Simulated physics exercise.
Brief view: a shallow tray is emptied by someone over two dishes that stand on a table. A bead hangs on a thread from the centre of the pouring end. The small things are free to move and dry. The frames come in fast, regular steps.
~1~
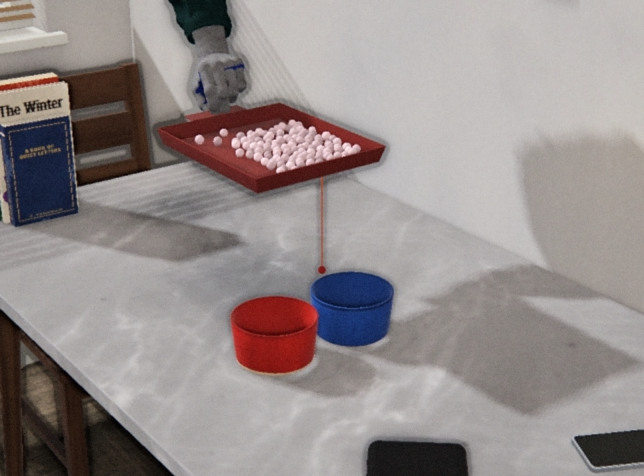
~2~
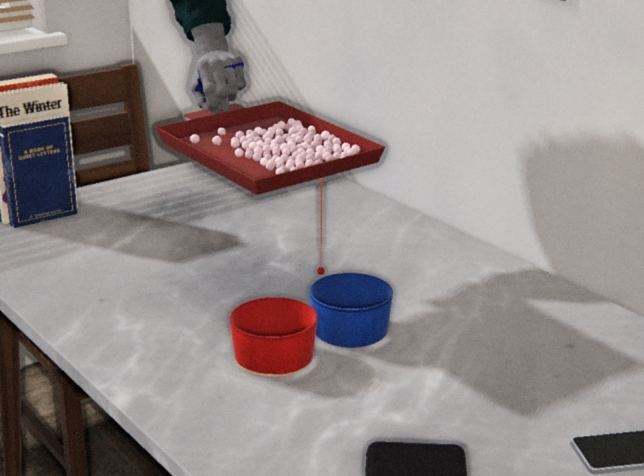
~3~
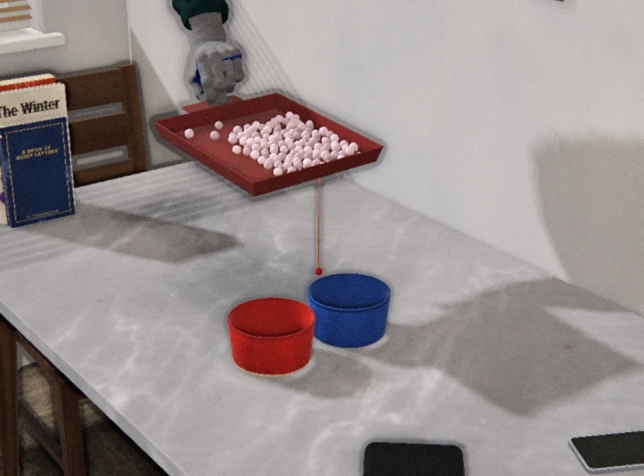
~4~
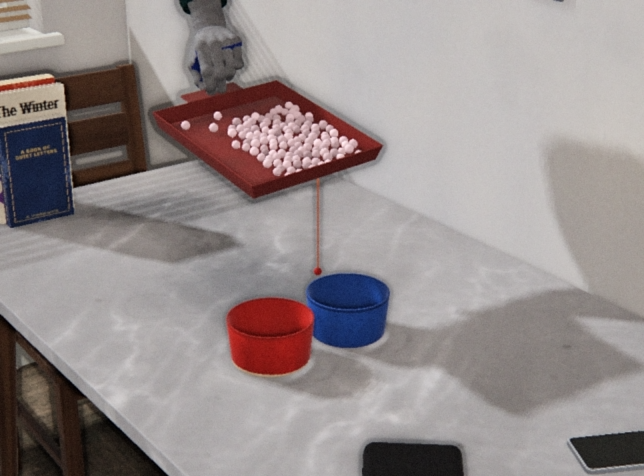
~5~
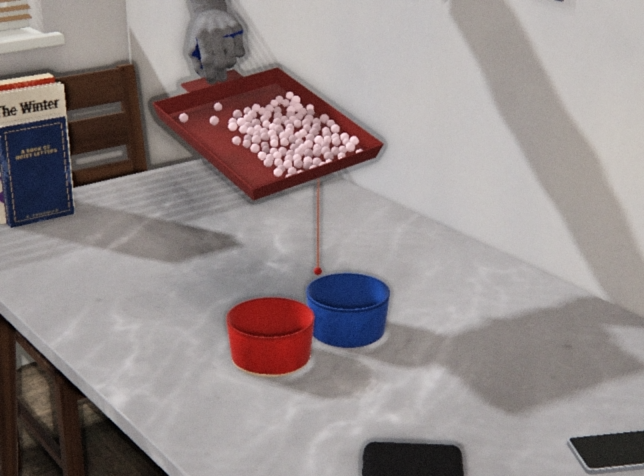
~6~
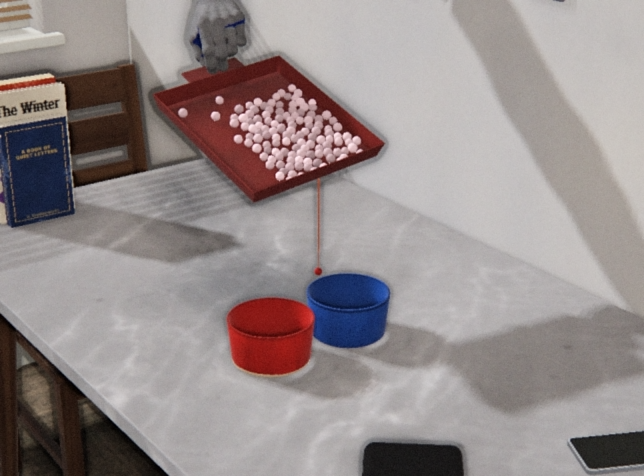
A pale marbled table against a white wall is seen from above at an angle, with a wooden chair and an upright book at the left and two dark flat objects at the lower right. A gloved hand holds a shallow red tray of pale pink beads above a red dish and a blue dish, a small red bead hanging on a thread between. The hand gradually tilts the tray toward its near left corner, the beads shifting slightly, while the view stays almost still.
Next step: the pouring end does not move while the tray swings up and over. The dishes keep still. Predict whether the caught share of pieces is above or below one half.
Most of what falls will go into the dishes.
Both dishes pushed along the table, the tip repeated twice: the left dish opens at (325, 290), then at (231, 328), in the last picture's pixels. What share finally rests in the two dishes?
You'd get 20 in a hundred the first time and 70 in a hundred the second.
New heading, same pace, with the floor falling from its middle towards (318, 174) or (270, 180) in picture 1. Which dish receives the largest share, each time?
First try: The dish to the right; second try: The dish to the left.
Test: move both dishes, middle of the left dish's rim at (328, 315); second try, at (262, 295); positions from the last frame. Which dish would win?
In the first try it's the one on the left, and in the second it's the one on the left.
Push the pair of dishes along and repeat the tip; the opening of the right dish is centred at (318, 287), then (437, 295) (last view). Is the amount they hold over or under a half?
Result, first place: Exceeding half; second place: Not as much as half.
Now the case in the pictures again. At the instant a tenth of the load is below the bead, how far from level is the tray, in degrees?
Close to 70 degrees, I reckon.
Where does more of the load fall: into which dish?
The one you want is the left of the two.
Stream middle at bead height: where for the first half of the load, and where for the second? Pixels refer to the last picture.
Around (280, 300) first; around (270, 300) second.
Soon, tray tipped steeply; most on the tray; a stray few in the left dish; a small part in the air.
A while on, tray tipped past a quarter turn; a stray few on the tray; about two thirds in the left dish; a small part in the right dish; a small part outside both; a small part in the air.
Towards the end, tray tipped past a quarter turn; most in the left dish; a small part in the right dish; a small part outside both.
Finally, tray tipped past a quarter turn; most in the left dish; a small part in the right dish; a small part outside both.
